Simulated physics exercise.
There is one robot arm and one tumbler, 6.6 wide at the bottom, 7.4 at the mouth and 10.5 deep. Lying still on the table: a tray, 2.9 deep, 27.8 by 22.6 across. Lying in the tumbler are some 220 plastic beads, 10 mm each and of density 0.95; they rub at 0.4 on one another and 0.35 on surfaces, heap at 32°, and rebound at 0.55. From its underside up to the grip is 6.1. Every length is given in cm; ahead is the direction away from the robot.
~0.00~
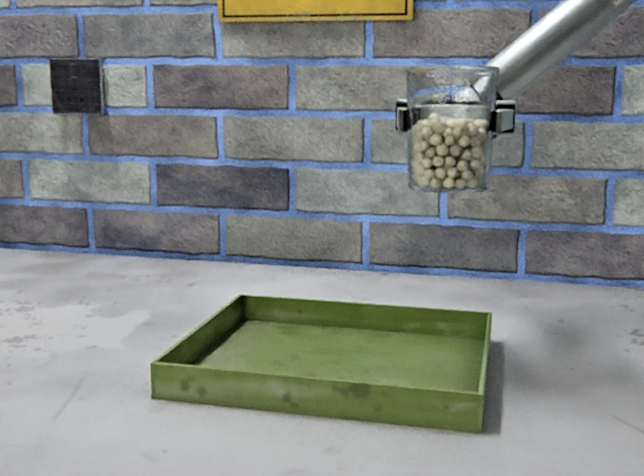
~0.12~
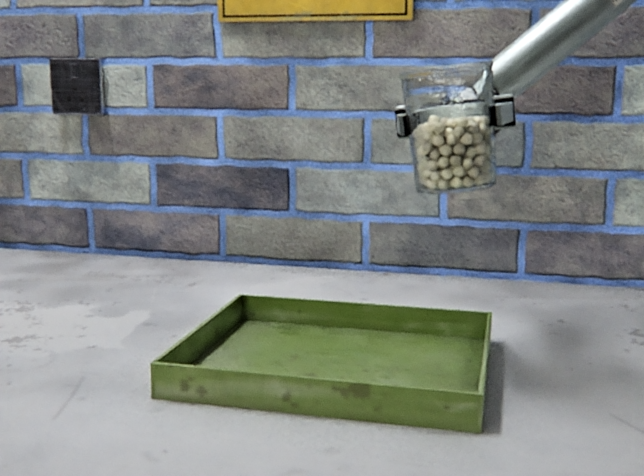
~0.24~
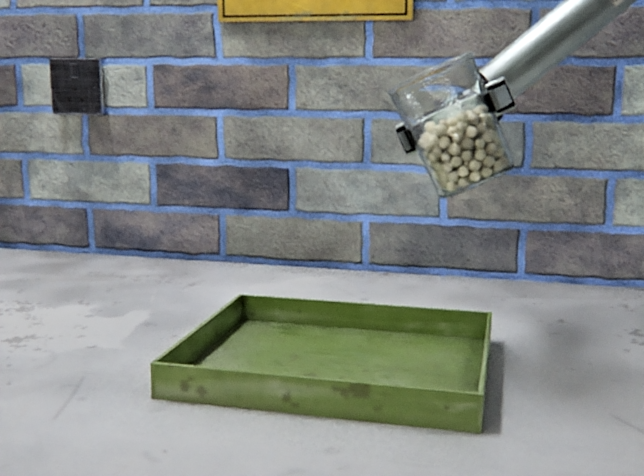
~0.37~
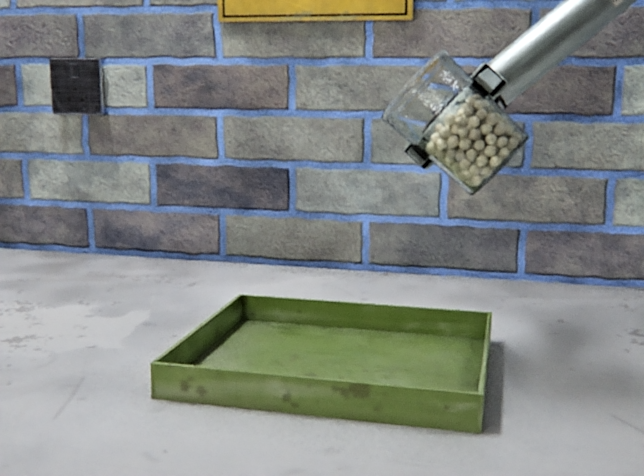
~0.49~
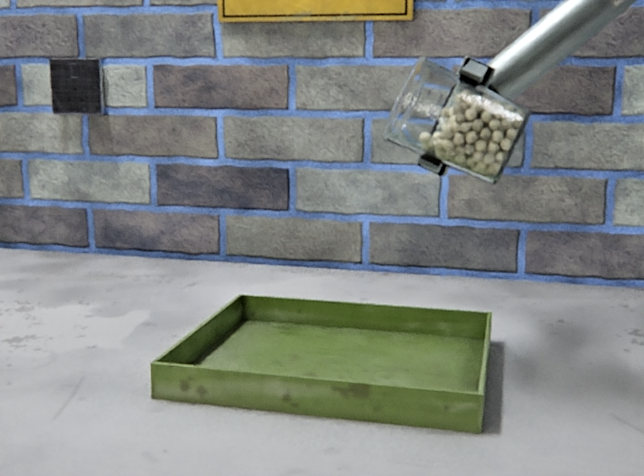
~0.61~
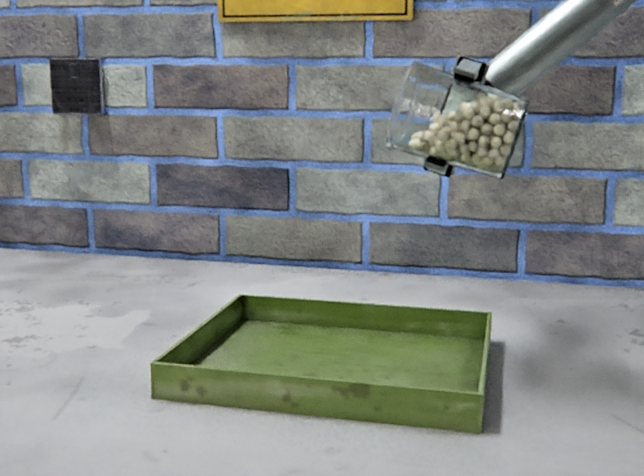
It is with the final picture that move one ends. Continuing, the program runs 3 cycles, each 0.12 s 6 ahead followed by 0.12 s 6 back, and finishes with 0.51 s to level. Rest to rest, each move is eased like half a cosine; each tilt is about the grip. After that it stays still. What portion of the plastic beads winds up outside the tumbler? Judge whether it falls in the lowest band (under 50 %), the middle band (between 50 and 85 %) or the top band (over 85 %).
It falls in the middle band.
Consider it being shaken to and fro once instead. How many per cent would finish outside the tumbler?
It would come to about 50 %.
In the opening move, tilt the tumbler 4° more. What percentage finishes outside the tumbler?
About 85 %.
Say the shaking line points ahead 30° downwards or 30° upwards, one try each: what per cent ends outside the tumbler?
Estimates, in order: 35 % then 90 %.
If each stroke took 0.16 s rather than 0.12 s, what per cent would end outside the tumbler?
60 %.
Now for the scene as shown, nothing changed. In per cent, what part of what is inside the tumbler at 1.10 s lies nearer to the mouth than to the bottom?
70 %.
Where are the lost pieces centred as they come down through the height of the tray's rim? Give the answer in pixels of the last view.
I'd say somewhere around (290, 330).
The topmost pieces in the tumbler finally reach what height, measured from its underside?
Around 3.5 centimetres above the underside.
After 1.10 s, tilted 74° forward, highest piece 25 above the table; 90 in the tray, 88 in the tumbler, 5 on the table or floor, 37 in flight or on a rim.
After 1.59 s, tilted 35° forward, highest piece 23 above the table; 150 in the tray, 53 in the tumbler, 17 on the table or floor.
After 2.04 s, level, highest piece 22 above the table; 150 in the tray, 53 in the tumbler, 17 on the table or floor.
After 3.09 s, level, highest piece 22 above the table; 150 in the tray, 53 in the tumbler, 17 on the table or floor.
At rest, 150 in the tray, 53 in the tumbler, 17 on the table or floor. That is 76 % outside the tumbler.
